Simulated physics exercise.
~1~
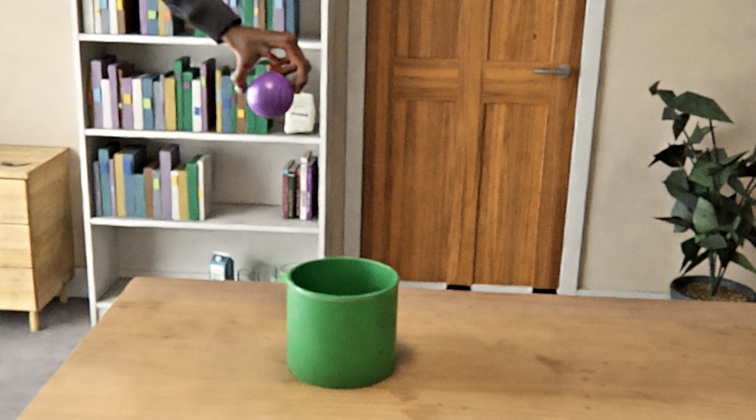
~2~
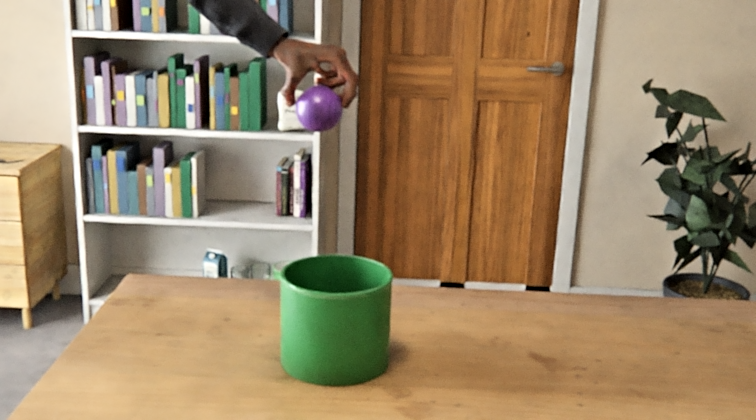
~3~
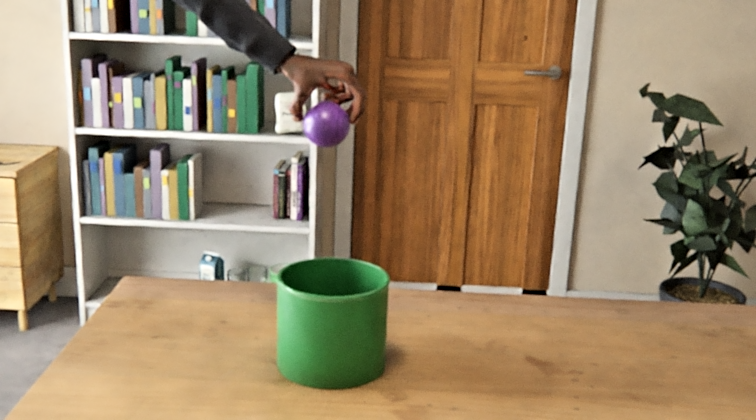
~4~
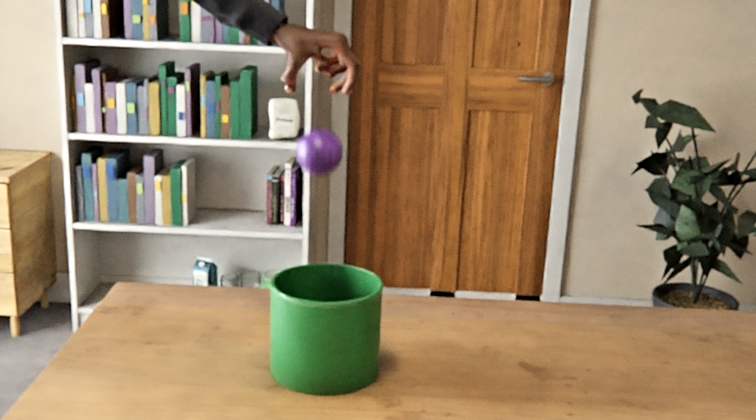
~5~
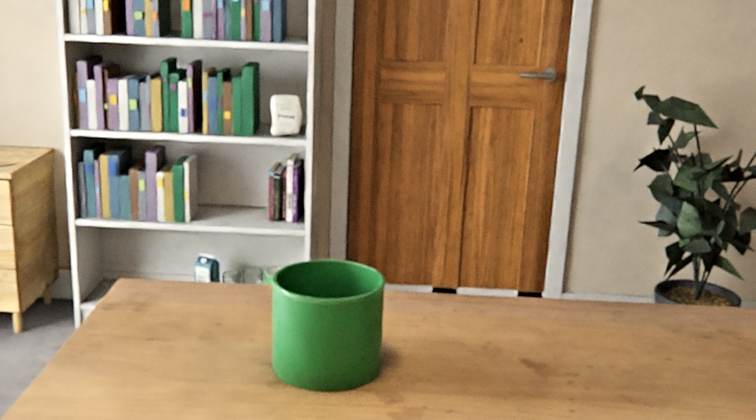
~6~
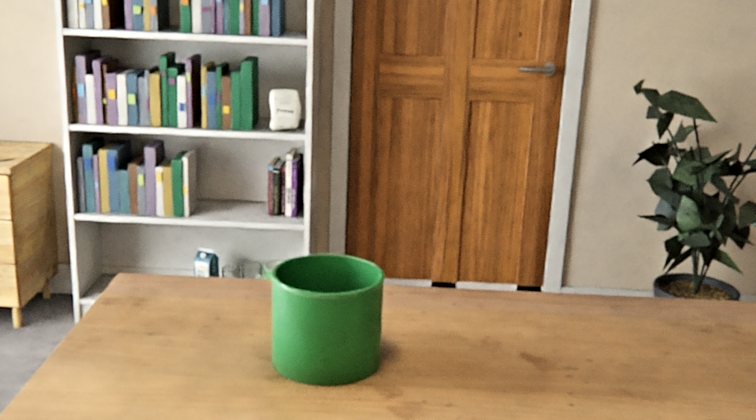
At the start, a hand reaches in from the upper left, holding a round purple onion above a wooden table where a green bucket stands, with a bookshelf, a door and a leafy plant behind. The hand carries the onion to the right until it hangs over the bucket, then lowers it slightly. The fingers open, and the onion drops through the air as the hand begins to draw back. Soon both the hand and the onion are gone from view. The onion ends up caught inside the bucket, hidden by its sides, while the bucket stays in its place.
